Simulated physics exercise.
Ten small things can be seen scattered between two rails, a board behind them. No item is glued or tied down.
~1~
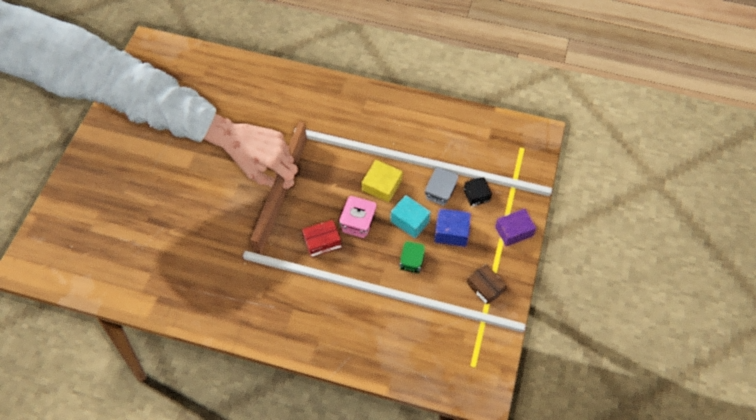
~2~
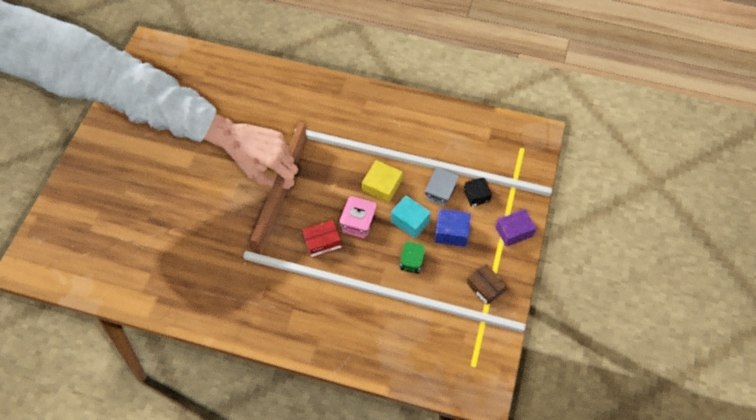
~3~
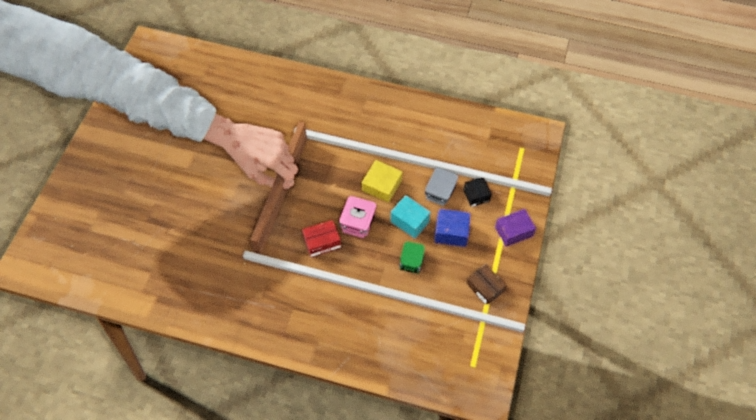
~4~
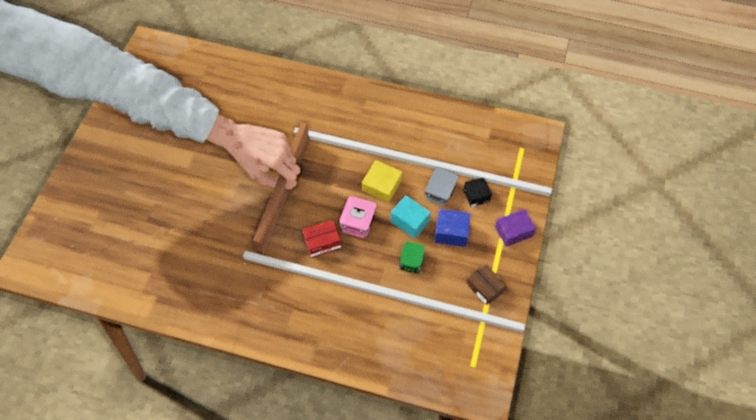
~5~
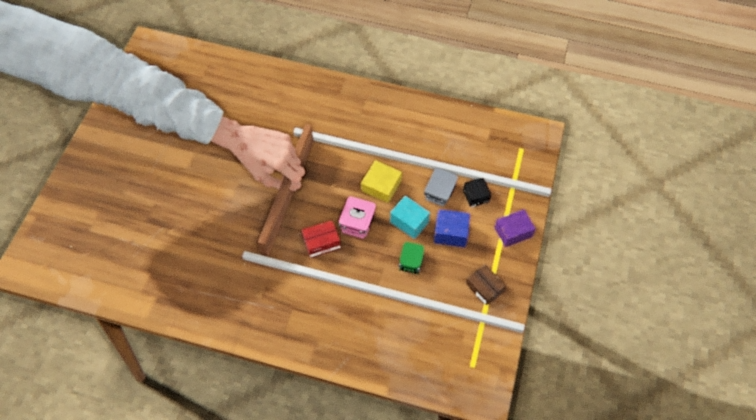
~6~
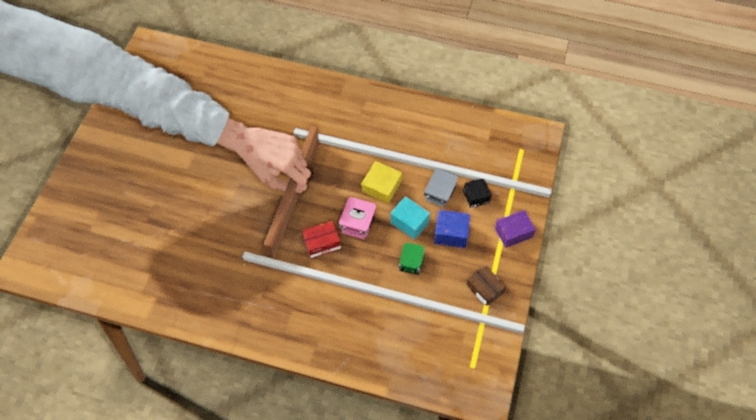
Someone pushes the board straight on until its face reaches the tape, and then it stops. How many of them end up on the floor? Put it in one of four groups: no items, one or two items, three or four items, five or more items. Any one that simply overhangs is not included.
Group: Five or more items.
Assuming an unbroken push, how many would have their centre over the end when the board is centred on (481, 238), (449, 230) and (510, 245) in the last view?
The counts: 3, 1 and 7.
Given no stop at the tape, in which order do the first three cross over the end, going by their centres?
It runs the purple block, the blue block, and lastly the black box.
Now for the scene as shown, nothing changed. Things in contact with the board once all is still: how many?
That comes to 3.
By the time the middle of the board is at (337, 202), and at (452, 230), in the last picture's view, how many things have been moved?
First 1, after that 10.
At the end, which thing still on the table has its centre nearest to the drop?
It's the green case.
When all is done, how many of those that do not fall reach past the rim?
I get 1.
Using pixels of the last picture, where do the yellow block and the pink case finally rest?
Reading them off: First (523, 215); then (512, 257).
Soon after, none off yet; purple block at rest near (515, 229); brown box at rest near (486, 285); black box at rest near (477, 193).
After that, none off yet; purple block displaced about its own width near (542, 228); brown box at rest near (487, 286); black box displaced well along near (511, 204).
In the end, the number that fall off is five or more; gone, turquoise block, grey case, blue block, black box, brown box and purple block.
